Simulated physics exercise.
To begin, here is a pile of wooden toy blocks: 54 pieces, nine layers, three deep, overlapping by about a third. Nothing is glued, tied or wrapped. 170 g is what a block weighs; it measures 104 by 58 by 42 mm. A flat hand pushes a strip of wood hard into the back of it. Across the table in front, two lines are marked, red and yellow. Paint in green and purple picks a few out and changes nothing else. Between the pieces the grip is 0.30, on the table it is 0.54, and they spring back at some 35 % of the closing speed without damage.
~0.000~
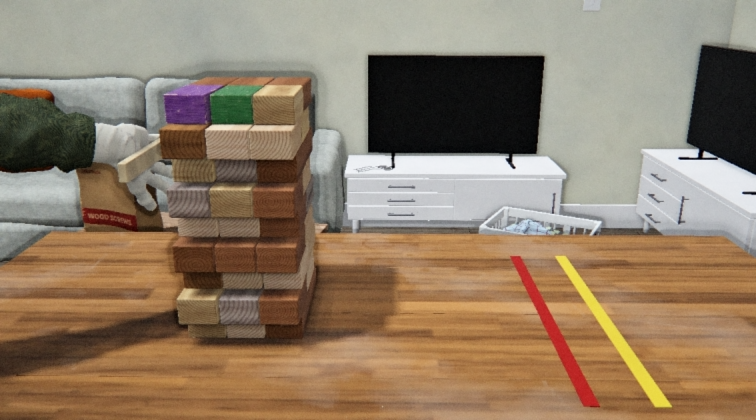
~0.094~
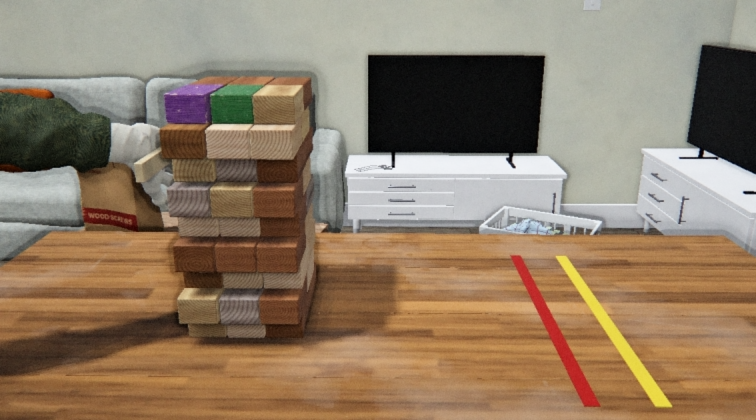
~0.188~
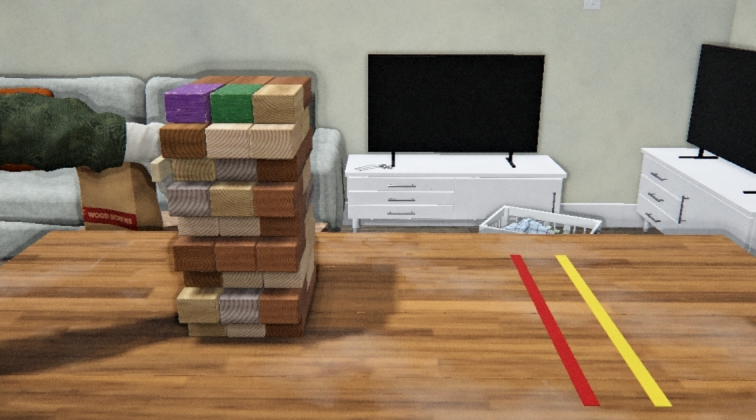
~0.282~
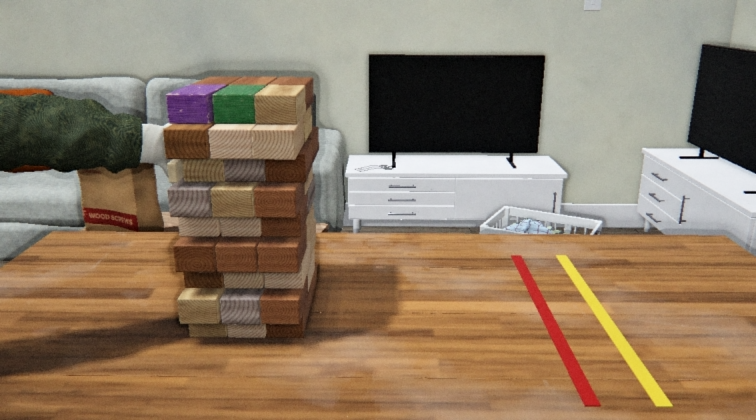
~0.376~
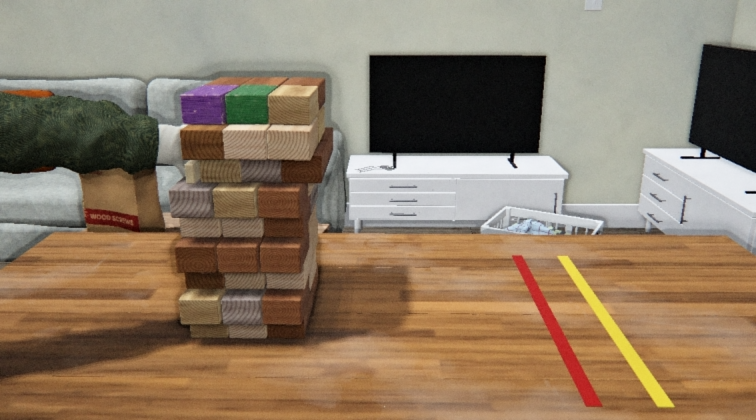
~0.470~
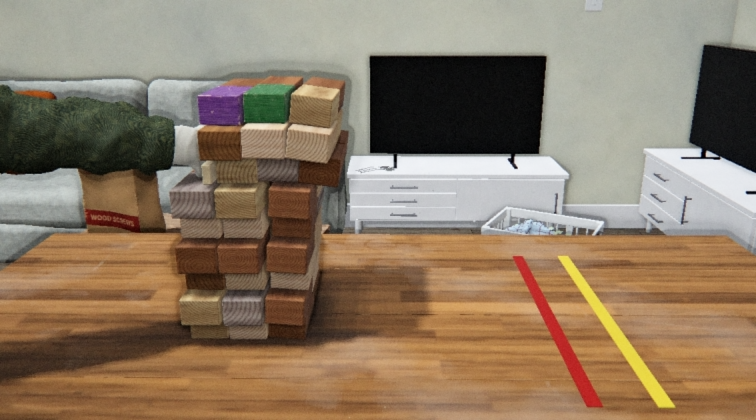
Hand pushing a wooden strip into a stacked block tower from the left, its upper layers shifting and twisting to the right.
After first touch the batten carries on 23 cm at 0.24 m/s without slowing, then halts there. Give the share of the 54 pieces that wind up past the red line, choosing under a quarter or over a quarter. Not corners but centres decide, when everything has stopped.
I would say less than a quarter of them.
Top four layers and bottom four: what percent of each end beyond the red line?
From above it's 30%, from below it's 0%.
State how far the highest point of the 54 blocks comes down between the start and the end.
Around 13 centimetres.
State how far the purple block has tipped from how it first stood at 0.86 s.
Around 25° from its start.
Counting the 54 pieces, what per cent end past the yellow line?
About 5 per cent.
Around 0.64 s, none of the 54 blocks past the red line, 33 disturbed; green block tipped 5°; purple block displaced 9 cm.
Around 0.86 s, none of the 54 blocks past the red line, 34 disturbed; purple block tipped 27°, 21 mm lower; green block tipped 22°.
Around 1.04 s, 2 of the 54 blocks past the red line; purple block tipped 48°, 18 cm lower; green block tipped 38°, 14 cm lower.
Around 1.62 s, 8 of the 54 blocks past the red line; green block on its side; purple block on its side.
Finally (2.4 s), 8 of the 54 blocks past the red line; purple block upside down; green block tipped 22°, 1.07 m lower. That is 15 per cent. Seen by the last camera, middles, purple block near (522, 396).
